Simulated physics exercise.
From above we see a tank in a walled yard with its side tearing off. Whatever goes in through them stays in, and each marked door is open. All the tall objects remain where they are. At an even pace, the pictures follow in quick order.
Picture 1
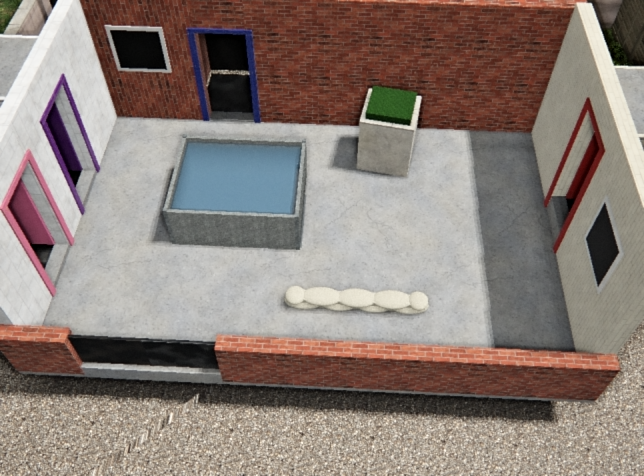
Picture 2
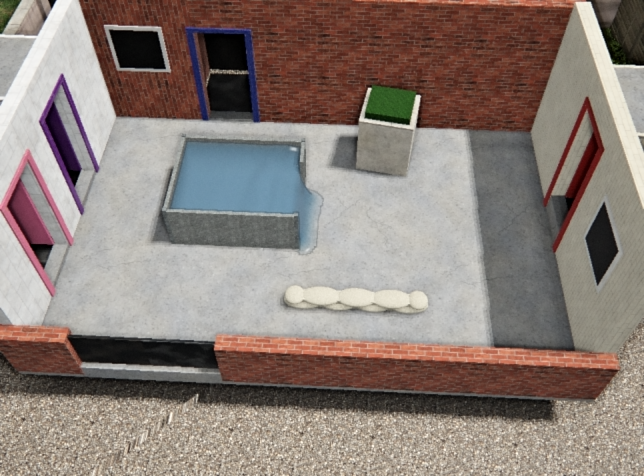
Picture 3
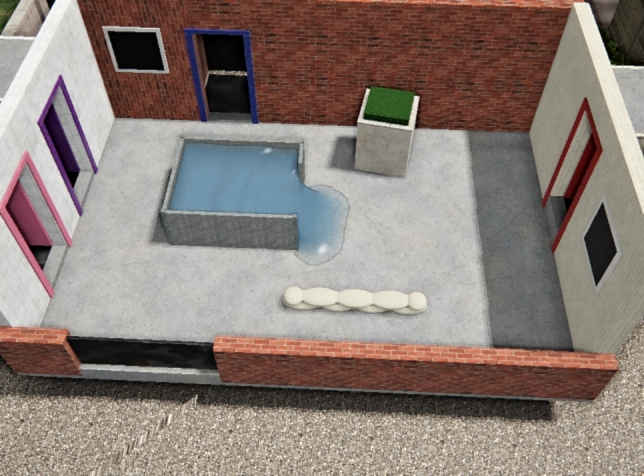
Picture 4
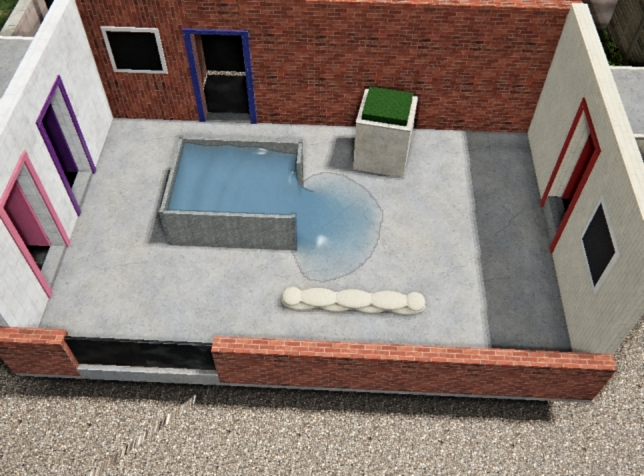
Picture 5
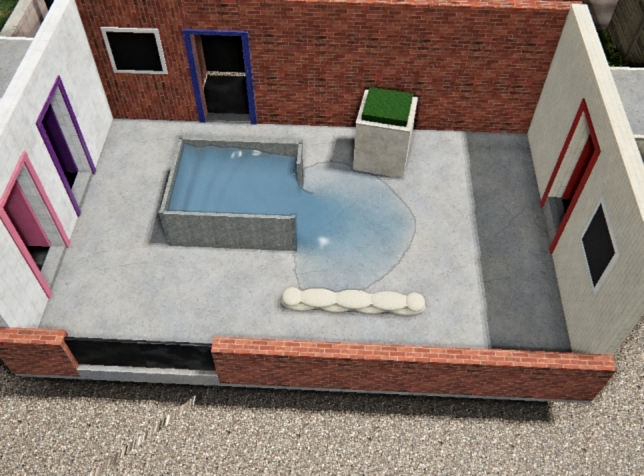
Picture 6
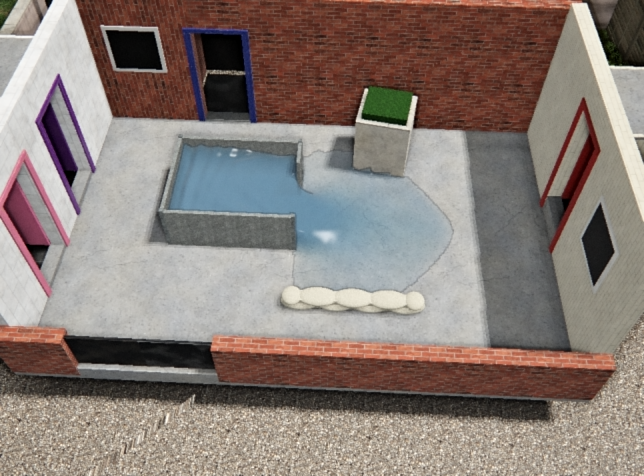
Water tank in a walled yard bursting open on its right side, water spreading rightward across the pale floor past white sandbags.
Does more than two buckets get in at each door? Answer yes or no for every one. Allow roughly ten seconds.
Red door: No, blue door: No, pink door: No, purple door: No.
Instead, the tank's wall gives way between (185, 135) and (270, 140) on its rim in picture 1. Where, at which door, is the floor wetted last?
I'd name the red one.
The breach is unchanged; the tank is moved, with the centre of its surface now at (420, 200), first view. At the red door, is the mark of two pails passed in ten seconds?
Result, red door: Ends up above.
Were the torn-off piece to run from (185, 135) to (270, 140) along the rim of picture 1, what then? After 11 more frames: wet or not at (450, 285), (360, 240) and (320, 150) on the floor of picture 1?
So: Spared, then spared, then wetted.
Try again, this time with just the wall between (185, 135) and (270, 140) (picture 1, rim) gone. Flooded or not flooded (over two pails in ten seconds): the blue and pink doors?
Result: Blue gets flooded, pink stays unflooded.
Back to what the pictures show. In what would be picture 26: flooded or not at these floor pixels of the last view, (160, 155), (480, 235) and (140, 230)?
First spared, then swamped, then spared.
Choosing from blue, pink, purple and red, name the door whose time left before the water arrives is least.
Looks like the red one gets there first.
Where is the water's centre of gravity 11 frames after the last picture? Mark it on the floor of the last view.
I'd point to (352, 227).
A moment on, water covers 35 % of the floor; the red door wet at the sill, nothing in, the blue door not reached, the pink door not reached, the purple door not reached.
Next, water covers 40 % of the floor; the red door wet at the sill, nothing in, the blue door not reached, the pink door not reached, the purple door not reached.
Then, water covers 50 % of the floor; the red door wet at the sill, nothing in, the blue door not reached, the pink door not reached, the purple door not reached.
Later, water covers 75 % of the floor; the red door wet at the sill, nothing in, the blue door wet at the sill, nothing in, the pink door not reached, the purple door not reached.
In the end, water covers 95 % of the floor; the red door wet at the sill, nothing in, the blue door wet at the sill, nothing in, the pink door under two buckets in, the purple door wet at the sill, nothing in.
